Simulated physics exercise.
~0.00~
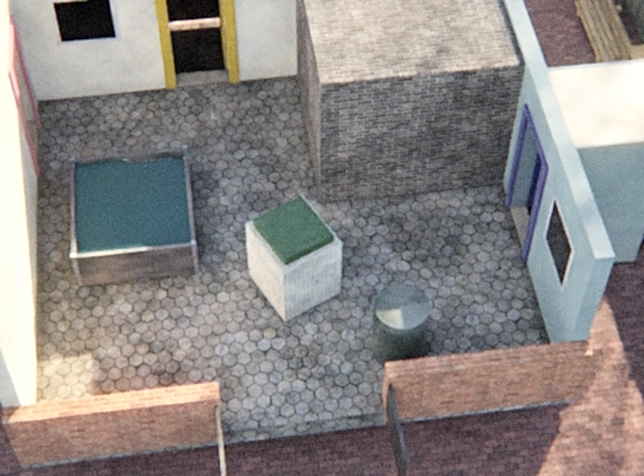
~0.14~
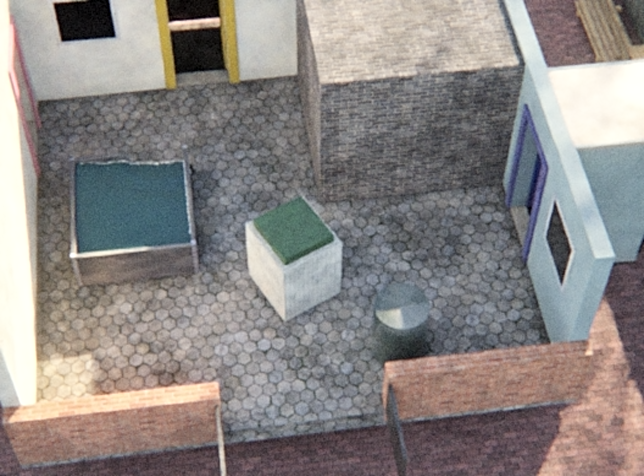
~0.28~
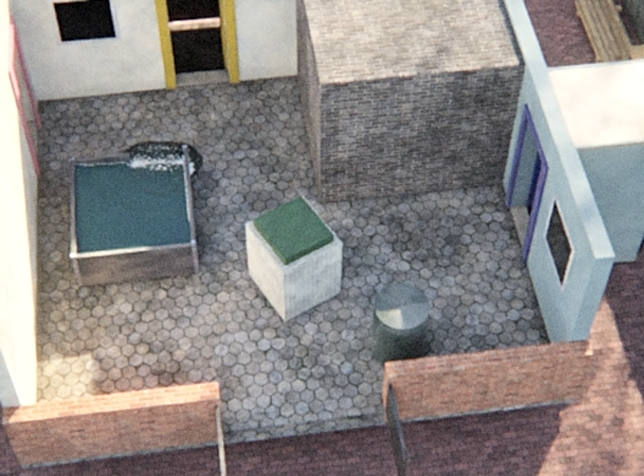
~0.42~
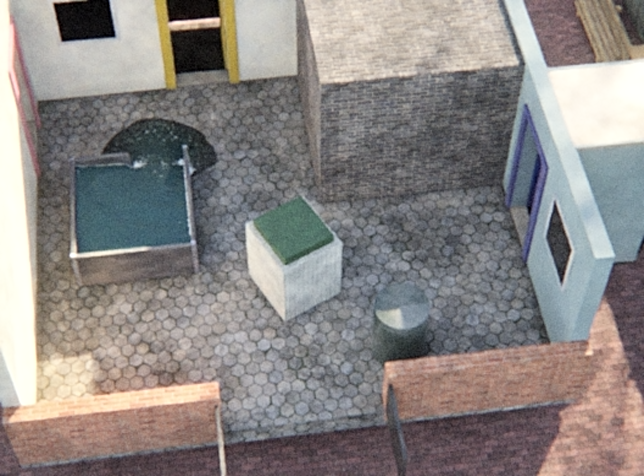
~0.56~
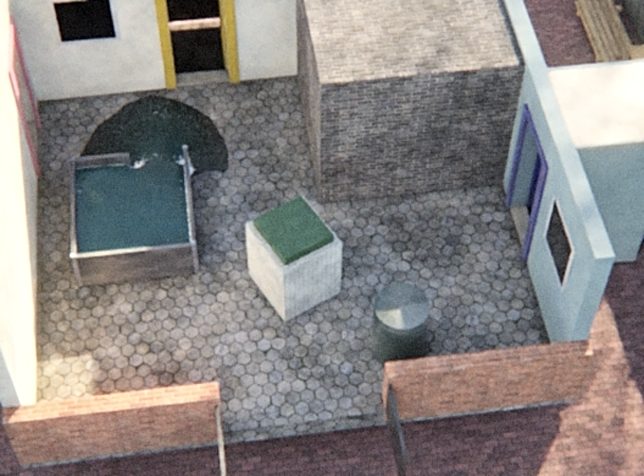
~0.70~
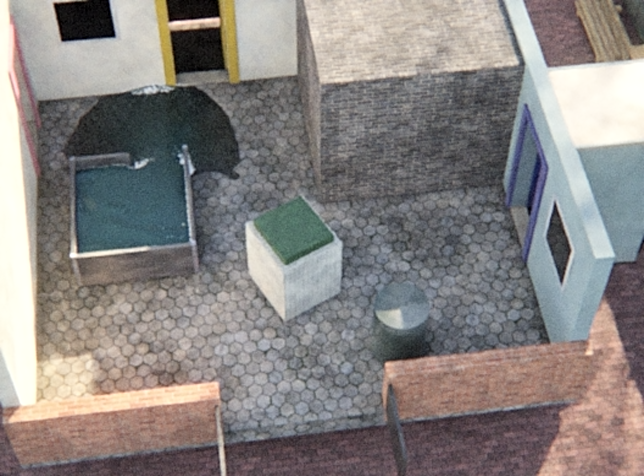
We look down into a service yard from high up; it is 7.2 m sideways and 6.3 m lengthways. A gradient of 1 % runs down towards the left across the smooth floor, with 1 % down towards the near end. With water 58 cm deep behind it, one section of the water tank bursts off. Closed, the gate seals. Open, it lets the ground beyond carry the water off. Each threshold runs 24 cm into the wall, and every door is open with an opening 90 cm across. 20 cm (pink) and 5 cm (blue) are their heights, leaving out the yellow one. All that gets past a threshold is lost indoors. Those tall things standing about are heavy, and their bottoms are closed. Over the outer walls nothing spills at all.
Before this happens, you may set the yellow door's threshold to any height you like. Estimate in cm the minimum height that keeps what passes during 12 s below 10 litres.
I would say 21 cm.
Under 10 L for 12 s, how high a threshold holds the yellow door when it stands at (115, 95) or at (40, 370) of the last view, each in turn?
You'd want roughly 21 cm there first, then roughly 8.5 cm.
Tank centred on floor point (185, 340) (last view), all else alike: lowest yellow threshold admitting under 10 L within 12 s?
13.0 cm or thereabouts.
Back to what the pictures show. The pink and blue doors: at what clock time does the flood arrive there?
Pink 1.2 s, blue not in the 12 s.
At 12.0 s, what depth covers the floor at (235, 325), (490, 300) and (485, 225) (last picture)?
In that order: 2, 1 and 0 cm.
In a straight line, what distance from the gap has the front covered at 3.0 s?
Near 2.8 m, more or less.
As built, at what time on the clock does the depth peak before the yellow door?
I'd say near 1.8 seconds.
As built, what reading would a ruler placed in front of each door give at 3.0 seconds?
Pink door: 13 cm; blue door: 0 cm; yellow door: 16 cm.
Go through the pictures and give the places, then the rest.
The first frame shows the water tank at (132, 204) is whole and still, 58 cm deep; the yellow door at (199, 39) is dry.
In the second frame, water pours out on the far side and has run 0.3 m, to a hidden place; about 8 cm deep outside, 58 cm at the back.
In the third frame, the front is at (144, 146), 0.8 m from the gap on the far side; 0.7 m2 of floor is wet, 58 cm left at the back.
In the fourth frame, the gap is on the far side, the front 1.2 m out at (143, 124); the back of the water tank holds 58 cm.
In the fifth frame, the front is at (141, 103), 1.7 m from the gap on the far side; 2.6 m2 of floor is wet, 58 cm left at the back.
In the sixth frame, the gap is on the far side, the front 2.0 m out at (115, 95); the back of the water tank holds 53 cm; the yellow door at (199, 39), 2.2 m from the gap, is still 0.3 m from the nearest water.
After 1.4 s water covers 15 % of the floor, deepest (29 cm) near (165, 169); 18 cm at the yellow door, 30 litres in over its 6 cm threshold.
After 3.0 s water covers 25 % of the floor, deepest (23 cm) near (38, 108); 16 cm at the yellow door, 155 litres in over its 6 cm threshold.
After 12.0 s water covers 80 % of the floor, deepest (12 cm) near (36, 438); 5 cm at the yellow door, 253 litres in over its 6 cm threshold.
At the yellow door as built, the water arrived by 0.8 s and peaked near 21 cm at 1.8 s.
With a threshold of 18.5 cm, 24 litres would have come in within the 12 s; with 25 cm, 2 litres. So under 10 litres takes about 21 cm.
